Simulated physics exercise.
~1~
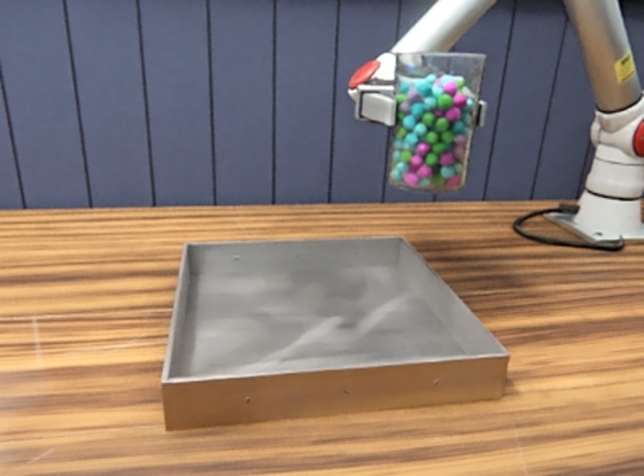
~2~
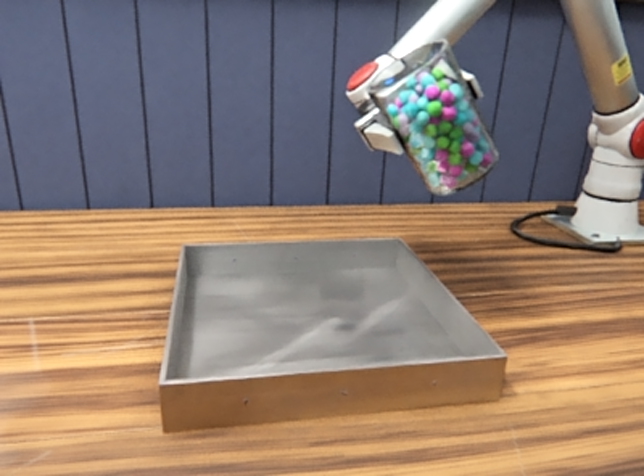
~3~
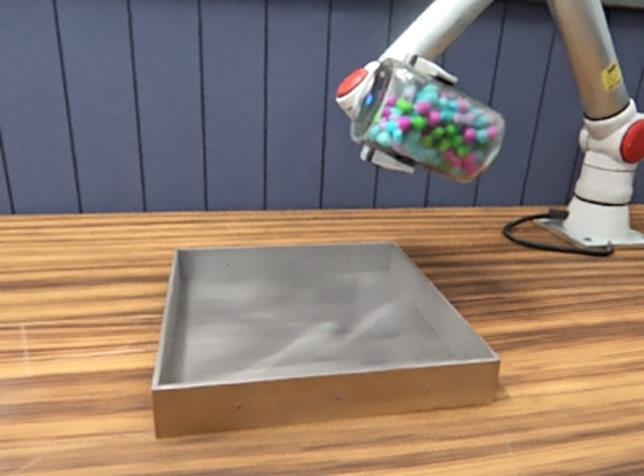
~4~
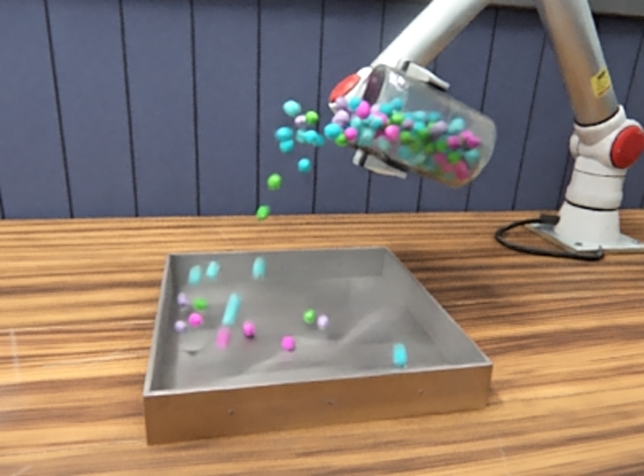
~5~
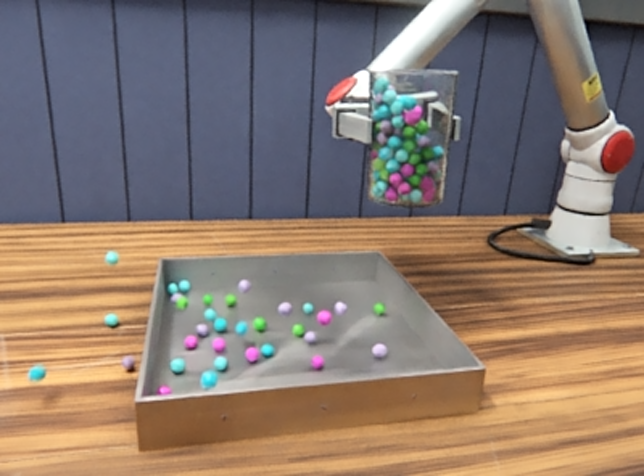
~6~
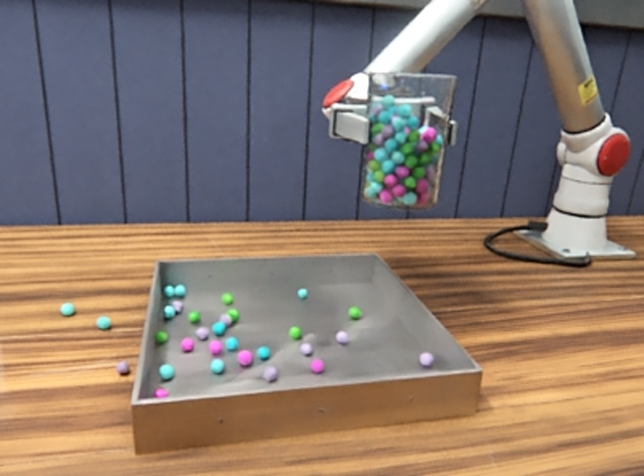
On a wooden table top, a robot arm tipped a clear tumbler of colourful little balls over a shallow metal tray, spilling some out before turning it upright again, still mostly full, with balls scattered in the tray and a few on the table.
